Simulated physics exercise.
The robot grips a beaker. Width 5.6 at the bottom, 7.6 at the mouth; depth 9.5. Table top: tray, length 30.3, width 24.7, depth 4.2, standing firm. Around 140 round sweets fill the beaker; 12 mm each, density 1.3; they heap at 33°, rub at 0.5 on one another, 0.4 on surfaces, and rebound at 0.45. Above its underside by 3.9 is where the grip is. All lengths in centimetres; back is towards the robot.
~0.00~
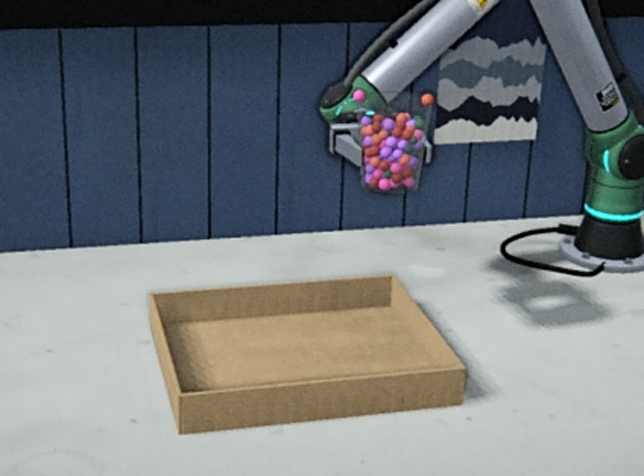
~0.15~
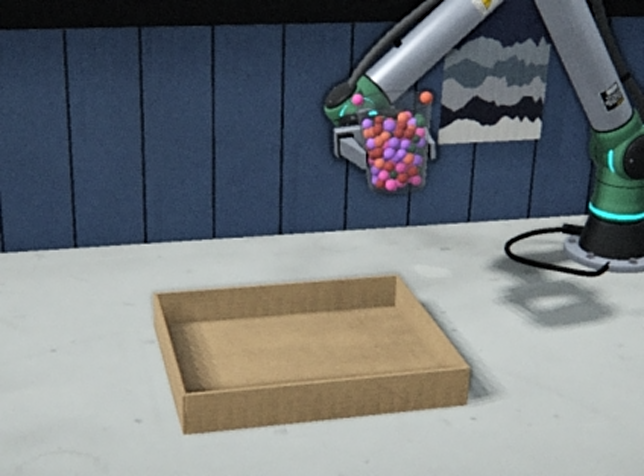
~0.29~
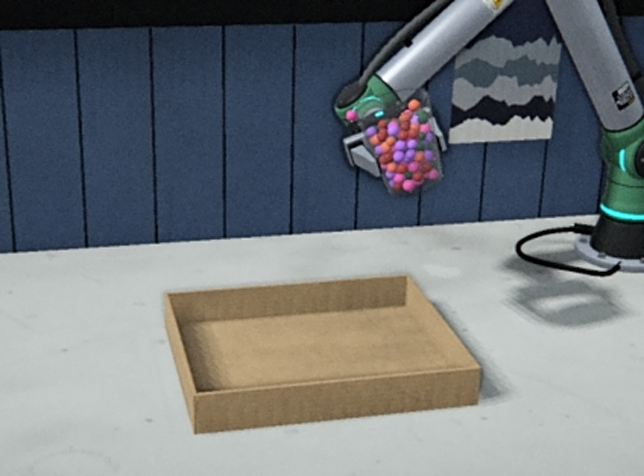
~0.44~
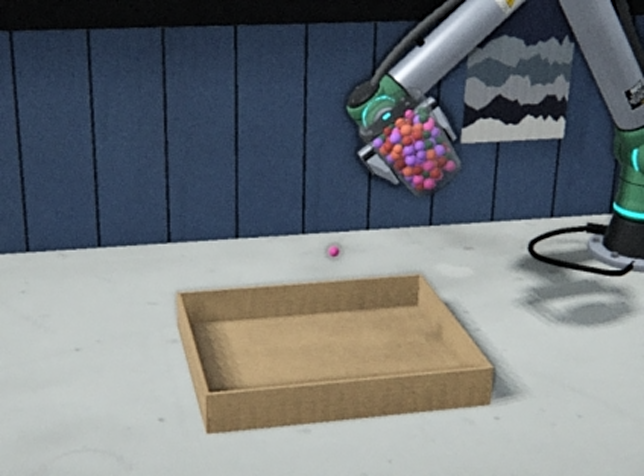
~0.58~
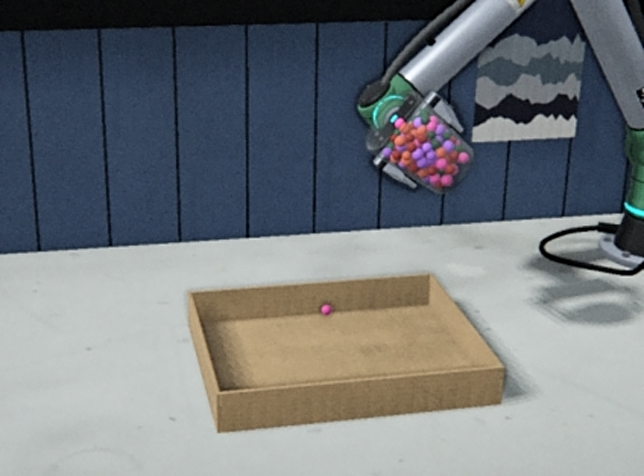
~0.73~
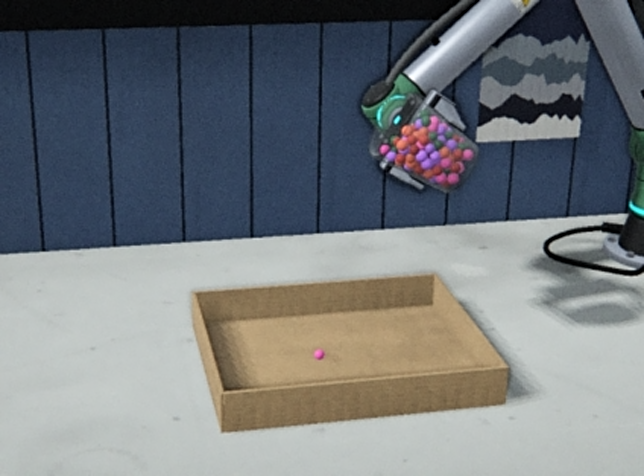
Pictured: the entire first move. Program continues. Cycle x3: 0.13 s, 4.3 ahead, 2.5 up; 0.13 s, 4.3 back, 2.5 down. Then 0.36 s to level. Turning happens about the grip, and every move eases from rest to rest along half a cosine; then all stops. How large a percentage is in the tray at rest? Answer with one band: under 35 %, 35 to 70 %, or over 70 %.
35 to 70 %.
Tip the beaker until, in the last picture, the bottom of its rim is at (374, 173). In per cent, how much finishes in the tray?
It comes out near 85 percent.
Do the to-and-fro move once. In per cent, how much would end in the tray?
In that case it would be roughly 25 per cent.
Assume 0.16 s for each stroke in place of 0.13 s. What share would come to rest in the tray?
About 30 per cent, then.
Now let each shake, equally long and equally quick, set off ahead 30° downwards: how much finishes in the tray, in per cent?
I'd reckon around 10 per cent.
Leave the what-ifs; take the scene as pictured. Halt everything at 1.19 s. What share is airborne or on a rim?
My guess is some 4 in a hundred.
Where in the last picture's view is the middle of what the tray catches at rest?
Near (302, 357).
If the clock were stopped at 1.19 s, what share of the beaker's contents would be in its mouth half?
My estimate is near 70 per cent.
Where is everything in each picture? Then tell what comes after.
The first frame shows beaker middle at (392, 146), level; upper third of the load around (393, 129), from x 360 to 430, top at y 95; 139 in the beaker.
The second frame shows beaker middle at (395, 145), tilted 5° forward; upper third of the load around (397, 129), from x 360 to 425, top at y 100.
The third frame shows beaker middle at (404, 146), tilted 19° forward; upper third of the load around (406, 130), from x 350 to 435, top at y 105; 138 in the beaker, 1 in flight or on a rim.
The fourth frame shows beaker middle at (415, 146), tilted 37° forward; upper third of the load around (414, 132), from x 335 to 450, top at y 110; 138 in the beaker, 1 in flight or on a rim.
The fifth frame shows beaker middle at (424, 147), tilted 51° forward; upper third of the load around (423, 135), from x 325 to 465, top at y 115; 138 in the beaker, 1 in the tray.
The sixth frame shows beaker middle at (428, 147), tilted 56° forward; upper third of the load around (427, 136), from x 320 to 470, top at y 115; 138 in the beaker, 1 in the tray.
By 1.19 s, tilted 56° forward, highest piece 29 above the table; 98 in the beaker, 36 in the tray, 5 in flight or on a rim.
By 1.64 s, tilted 39° forward, highest piece 27 above the table; 70 in the beaker, 65 in the tray, 3 on the table or floor, 1 in flight or on a rim.
By 2.07 s, level, highest piece 28 above the table; 70 in the beaker, 66 in the tray, 3 on the table or floor.
By 3.12 s, level, highest piece 28 above the table; 70 in the beaker, 66 in the tray, 3 on the table or floor.
Final count, 70 in the beaker, 66 in the tray, 3 on the table or floor. That is 47 % in the tray.
